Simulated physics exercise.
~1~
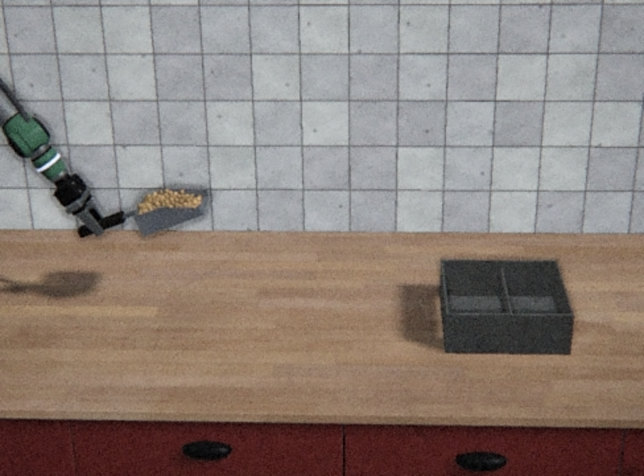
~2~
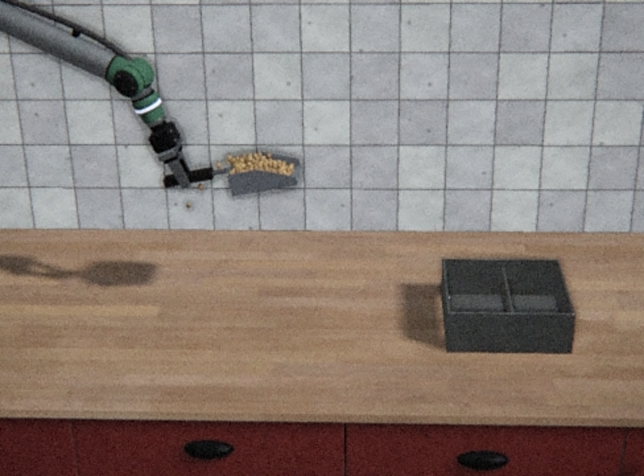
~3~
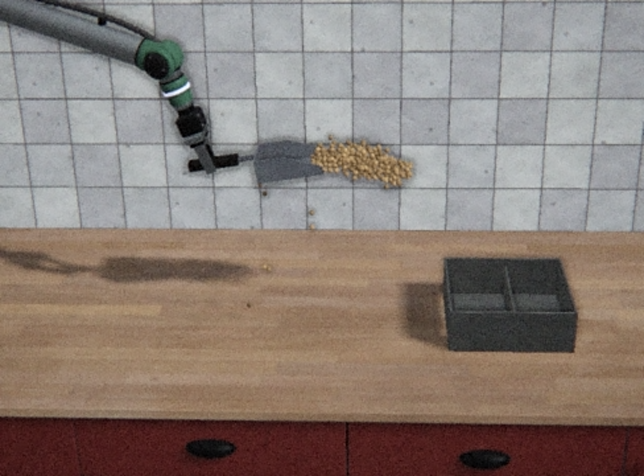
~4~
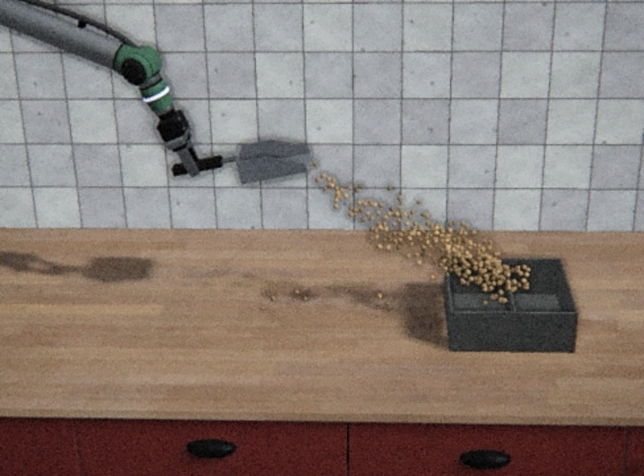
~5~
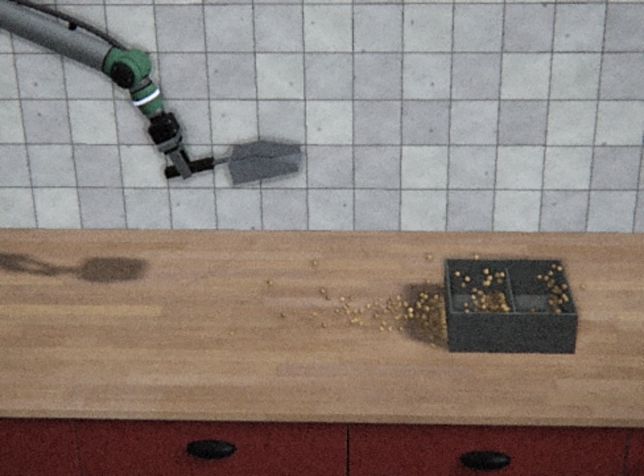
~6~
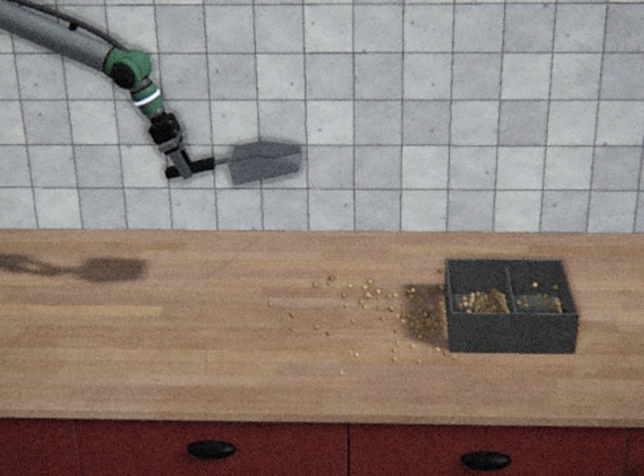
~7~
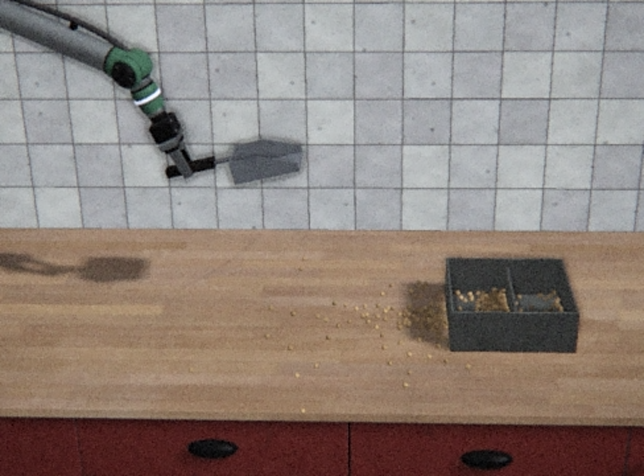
Robot arm swinging a scoop right and stopping short, flinging chickpeas into a divided dark bin, with many scattering across the wooden counter.
